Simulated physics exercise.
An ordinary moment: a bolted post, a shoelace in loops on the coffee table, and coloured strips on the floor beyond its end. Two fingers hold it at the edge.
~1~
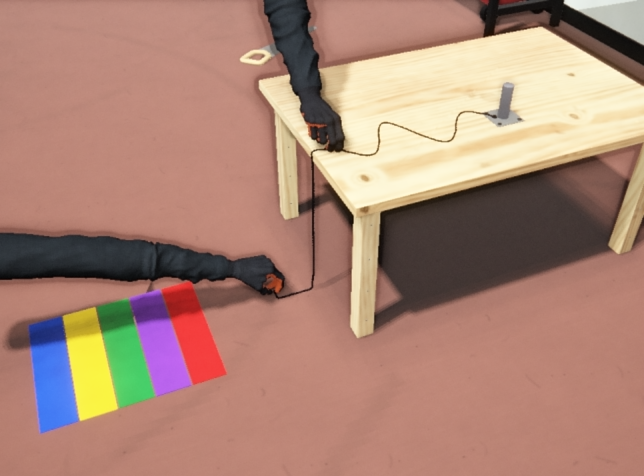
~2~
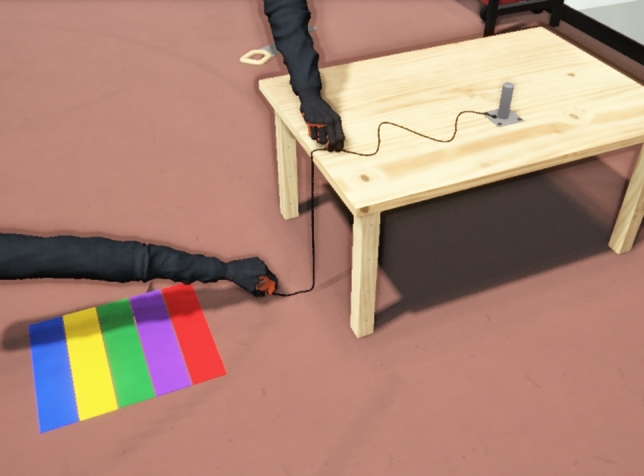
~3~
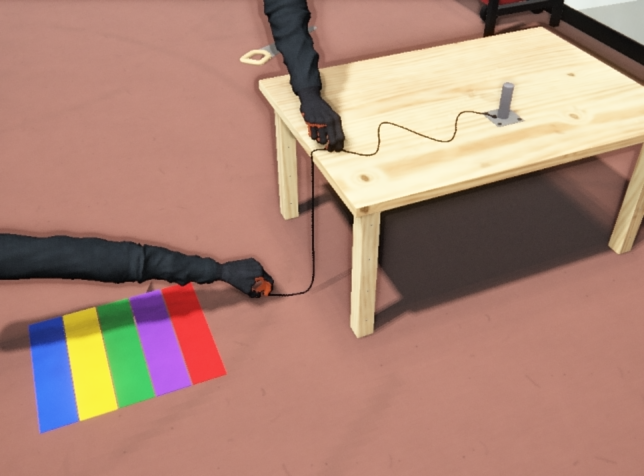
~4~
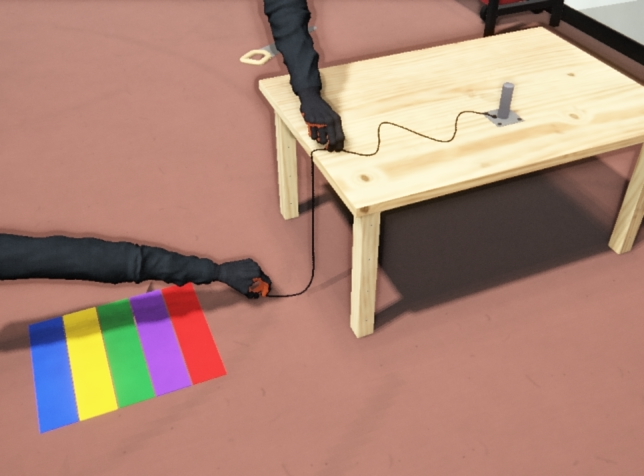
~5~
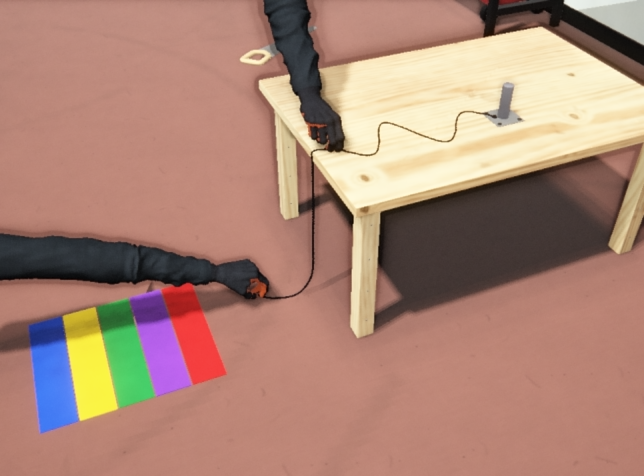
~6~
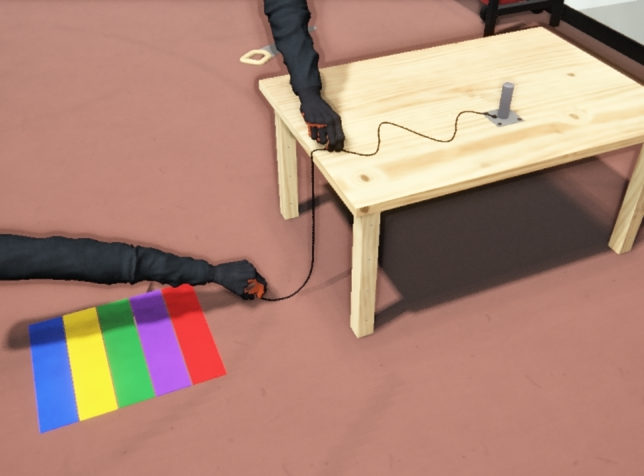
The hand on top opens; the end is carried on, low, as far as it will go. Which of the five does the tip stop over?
The blue one.
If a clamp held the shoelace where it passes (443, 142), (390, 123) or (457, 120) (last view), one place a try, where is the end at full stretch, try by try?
Near (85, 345), (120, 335) and (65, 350).
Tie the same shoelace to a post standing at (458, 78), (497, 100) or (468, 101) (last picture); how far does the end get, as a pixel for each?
In that order: (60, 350), (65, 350) and (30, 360).
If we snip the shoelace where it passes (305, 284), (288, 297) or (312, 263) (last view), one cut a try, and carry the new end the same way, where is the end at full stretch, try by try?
Try by try, around (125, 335), (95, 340) and (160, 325).
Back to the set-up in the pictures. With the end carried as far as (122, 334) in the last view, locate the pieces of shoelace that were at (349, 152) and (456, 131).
About (303, 215), and the other about (430, 133).
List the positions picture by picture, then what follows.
In the first frame, end (274, 291); red (203, 360); purple (168, 371); green (132, 382); yellow (95, 394); blue (57, 406).
In the second frame, end (267, 292); shoelace through (460, 114) (426, 137) (379, 139) (322, 150) (313, 214) (314, 274).
In the third frame, end (263, 294).
In the fourth frame, end (261, 294); shoelace through (460, 114) (426, 137) (379, 139) (322, 150) (313, 214) (313, 275).
In the fifth frame, end (259, 295).
In the sixth frame, end (256, 296); shoelace through (460, 114) (426, 137) (379, 139) (322, 150) (313, 214) (310, 275).
A little later, end near (122, 334); over green.
Next, end near (75, 348); over yellow.
When it is tight, end near (45, 356); over blue. It halts on the blue strip.
